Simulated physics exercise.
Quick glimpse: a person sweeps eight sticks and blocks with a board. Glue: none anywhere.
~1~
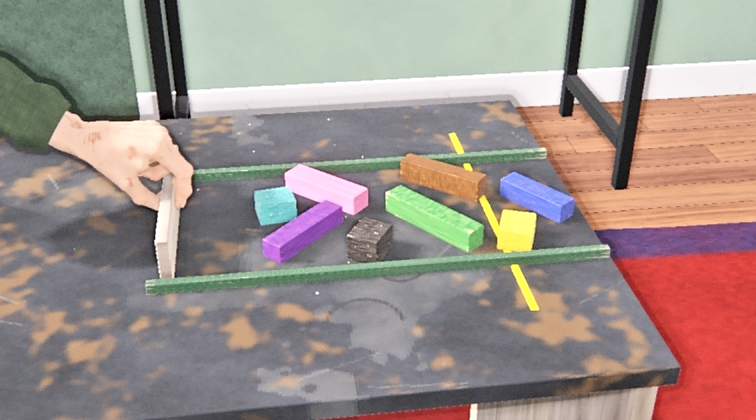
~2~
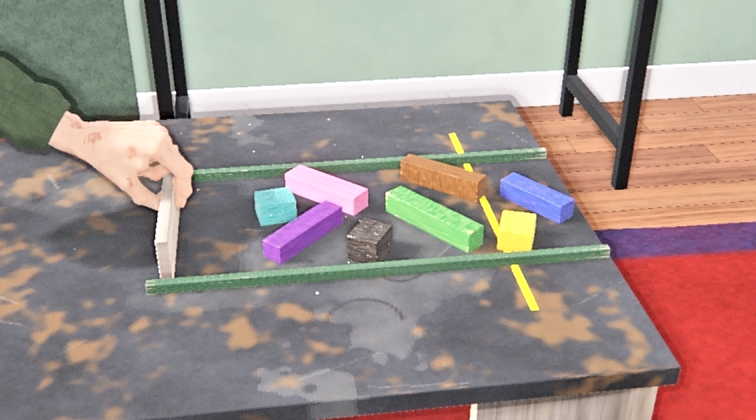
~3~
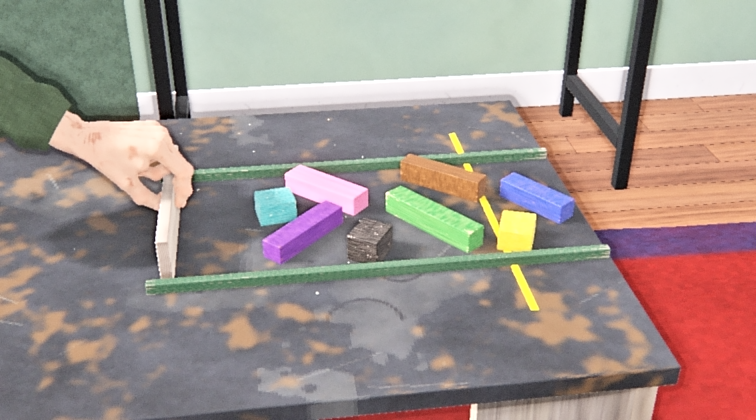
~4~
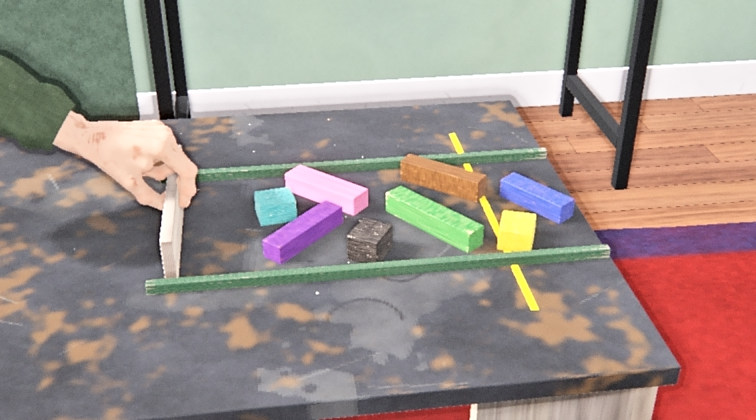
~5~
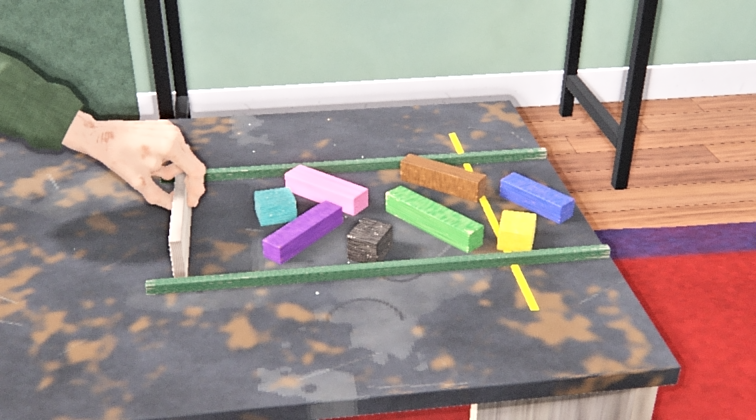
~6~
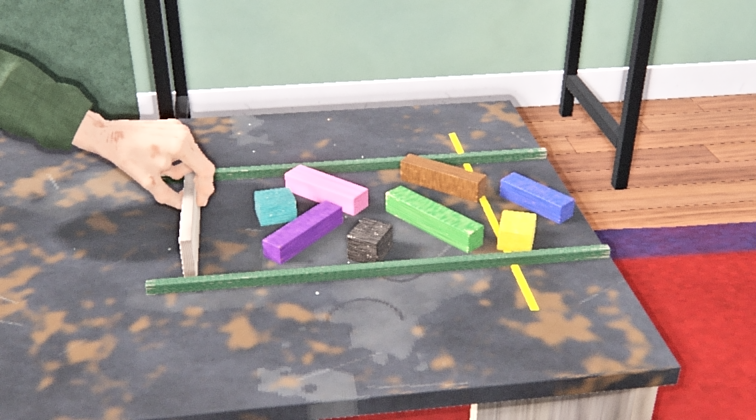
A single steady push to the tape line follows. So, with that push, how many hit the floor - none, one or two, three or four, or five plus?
Band: One to two.
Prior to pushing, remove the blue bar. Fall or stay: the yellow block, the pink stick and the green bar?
The yellow block: Drops. The pink stick: Remains. The green bar: Remains.
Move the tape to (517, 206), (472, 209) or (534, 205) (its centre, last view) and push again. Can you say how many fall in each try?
Down on the floor: 4, 1 and 4.
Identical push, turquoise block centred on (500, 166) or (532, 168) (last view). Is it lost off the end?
From the two starts it stays up; it stays up.
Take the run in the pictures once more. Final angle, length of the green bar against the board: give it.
The angle comes out near 5 degrees.
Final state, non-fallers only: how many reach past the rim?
Answer: 1.
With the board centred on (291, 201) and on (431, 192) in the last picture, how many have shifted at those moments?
Counting first: 3, next 8.
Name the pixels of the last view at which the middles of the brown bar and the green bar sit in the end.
Brown bar at about (534, 169), green bar at about (571, 215).
Soon after, none off yet; blue bar at rest near (536, 198); yellow block at rest near (517, 232); brown bar at rest near (443, 177).
At rest, the number that fall off is one or two; fallen, yellow block and blue bar.
